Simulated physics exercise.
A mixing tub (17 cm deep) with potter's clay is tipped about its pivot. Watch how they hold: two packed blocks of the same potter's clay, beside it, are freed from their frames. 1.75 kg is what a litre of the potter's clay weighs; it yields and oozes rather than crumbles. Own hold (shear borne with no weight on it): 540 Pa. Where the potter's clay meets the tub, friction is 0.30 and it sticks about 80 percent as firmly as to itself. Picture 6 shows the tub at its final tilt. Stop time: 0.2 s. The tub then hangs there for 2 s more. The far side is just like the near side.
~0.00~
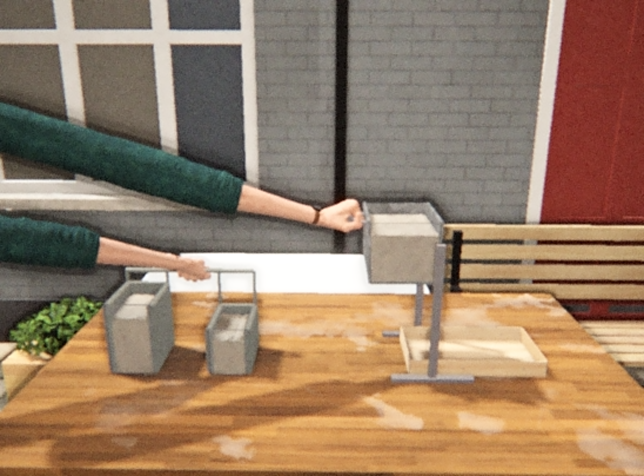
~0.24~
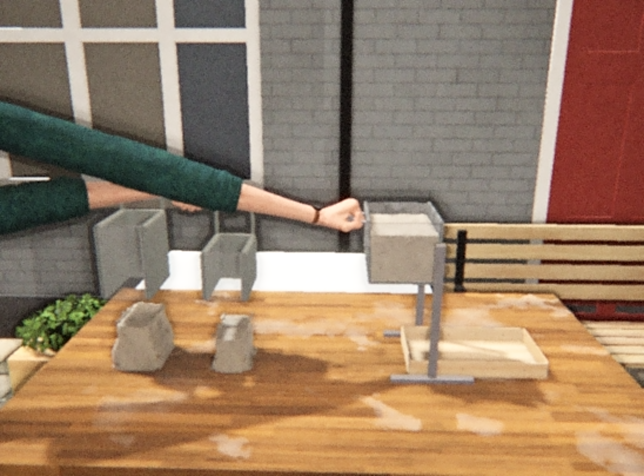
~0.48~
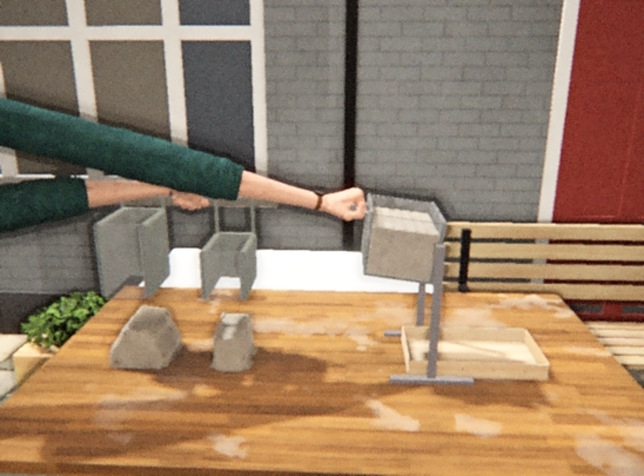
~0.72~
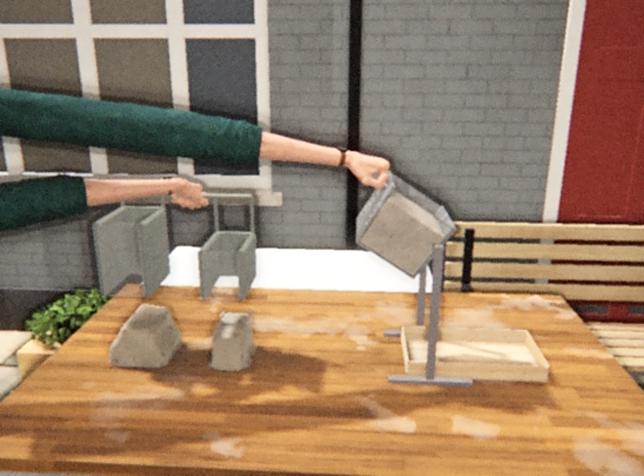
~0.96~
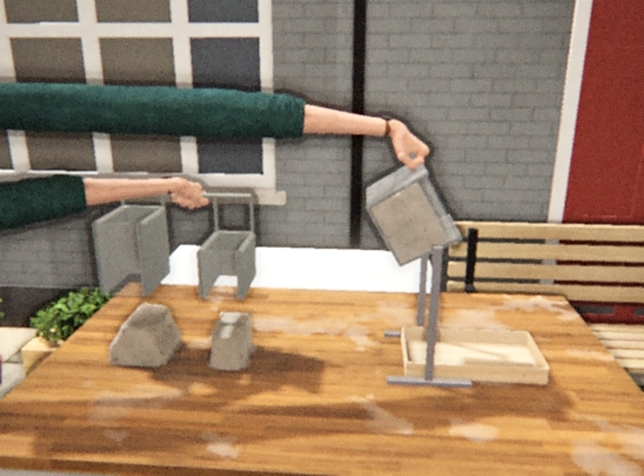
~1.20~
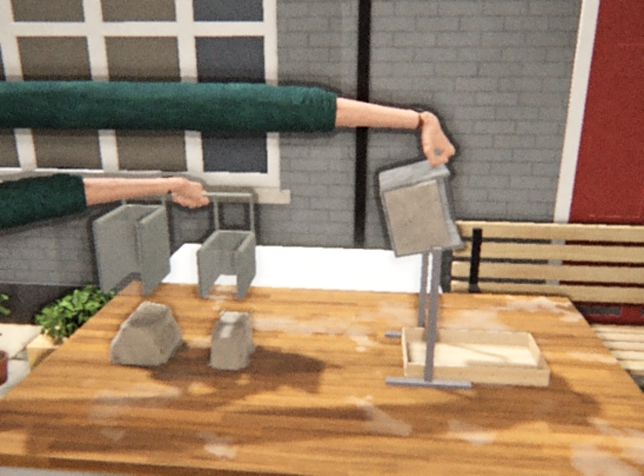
On a wooden table, hands lift molds off two grey blocks, then tilt a tub rightward.
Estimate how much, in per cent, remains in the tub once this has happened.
I would say about 100 per cent remains in the tub.
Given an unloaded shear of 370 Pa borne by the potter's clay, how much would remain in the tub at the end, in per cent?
I'd say around 95 percent.
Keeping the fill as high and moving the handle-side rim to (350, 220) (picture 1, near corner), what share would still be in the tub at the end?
In that case close to 70 %.
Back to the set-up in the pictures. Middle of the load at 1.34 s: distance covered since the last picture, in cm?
The shift is near 0 cm.
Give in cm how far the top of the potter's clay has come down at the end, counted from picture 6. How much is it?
Roughly 0 cm.
After 1.34 s, the tub is at 76 degrees and holds 100 %.
After 1.51 s, the tub is at 76 degrees and holds 100 %.
After 1.68 s, the tub is at 76 degrees and holds 100 %.
After 1.85 s, the tub is at 76 degrees and holds 100 %.
After 3.20 s, the tub is at 76 degrees and holds 100 %.
